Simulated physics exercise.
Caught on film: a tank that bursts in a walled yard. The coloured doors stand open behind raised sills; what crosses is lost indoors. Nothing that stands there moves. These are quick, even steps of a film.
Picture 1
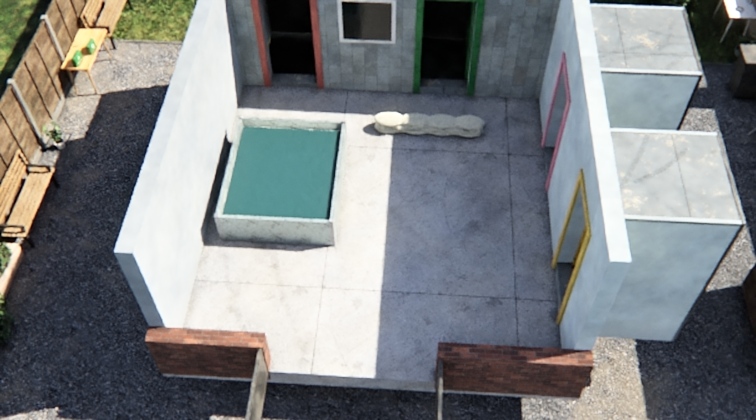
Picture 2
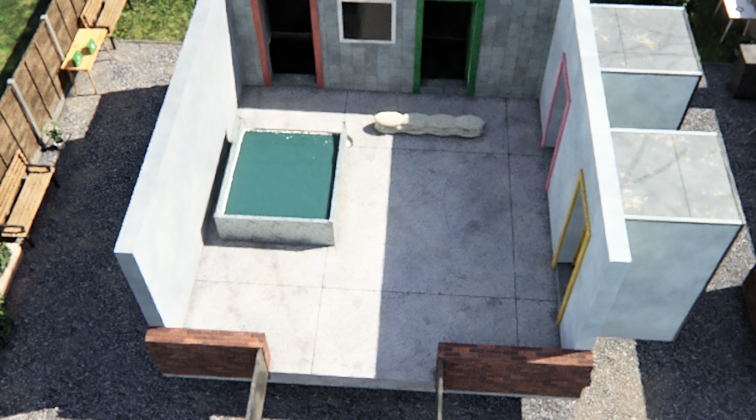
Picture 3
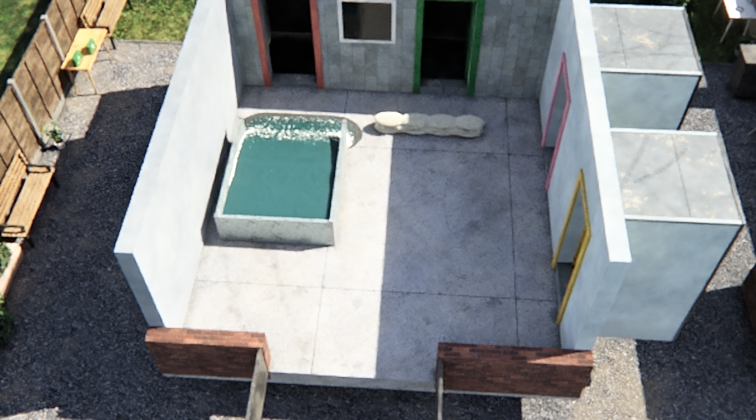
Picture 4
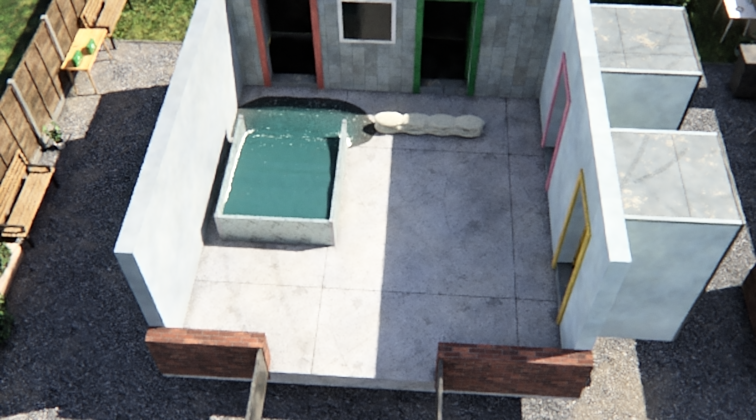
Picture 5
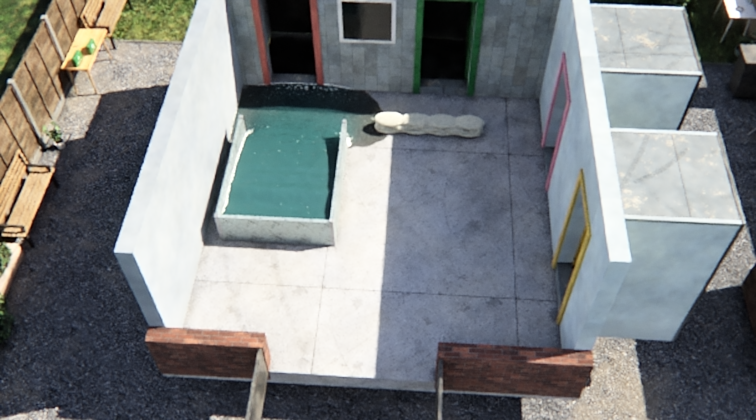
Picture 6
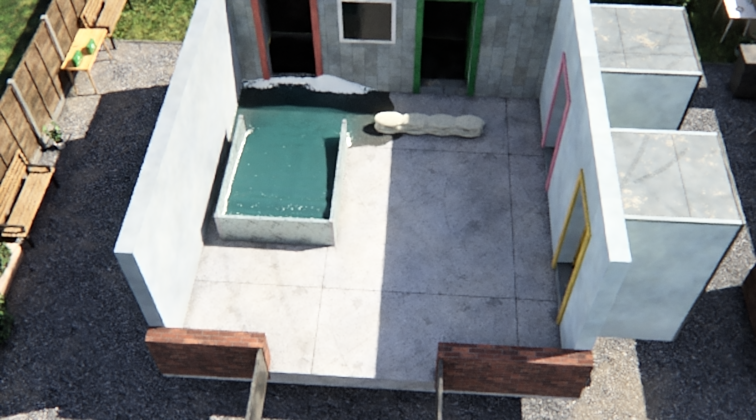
Water pours from the far side of an open tank and spreads across the walled yard's floor toward the back wall.
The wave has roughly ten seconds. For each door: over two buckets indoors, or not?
The yellow door admits no more than that; the pink door lets in a lot; the red door lets in a lot; the green door admits no more than that.
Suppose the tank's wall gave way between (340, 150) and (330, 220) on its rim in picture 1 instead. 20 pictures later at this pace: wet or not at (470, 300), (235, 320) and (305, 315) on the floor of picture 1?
As listed: Wet, no water, dry.
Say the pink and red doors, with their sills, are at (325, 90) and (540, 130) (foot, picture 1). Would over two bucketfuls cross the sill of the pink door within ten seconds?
Then: Pink door is over.
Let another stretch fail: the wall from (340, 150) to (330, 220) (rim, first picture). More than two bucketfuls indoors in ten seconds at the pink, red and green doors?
One by one: The pink door is over; the red door stays under; the green door is under.
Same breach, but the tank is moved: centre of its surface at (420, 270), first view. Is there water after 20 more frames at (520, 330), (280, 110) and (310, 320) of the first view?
One after the other: Free of water, awash, dry.
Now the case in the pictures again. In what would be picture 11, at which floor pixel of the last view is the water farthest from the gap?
Close to (451, 98).
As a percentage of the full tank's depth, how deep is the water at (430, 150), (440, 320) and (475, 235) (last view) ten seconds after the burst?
In that order: 4, 12 and 4 per cent.
A moment on, water covers 15 % of the floor; the yellow door not reached, the pink door not reached, the red door far over two buckets in, the green door wet at the sill, nothing in.
Next, water covers 20 % of the floor; the yellow door not reached, the pink door not reached, the red door far over two buckets in, the green door wet at the sill, nothing in.
Then, water covers 30 % of the floor; the yellow door not reached, the pink door wet at the sill, nothing in, the red door far over two buckets in, the green door wet at the sill, nothing in.
Later, water covers 75 % of the floor; the yellow door wet at the sill, nothing in, the pink door over two buckets in, the red door far over two buckets in, the green door wet at the sill, nothing in.
In the end, water covers 80 % of the floor; the yellow door wet at the sill, nothing in, the pink door over two buckets in, the red door far over two buckets in, the green door wet at the sill, nothing in.
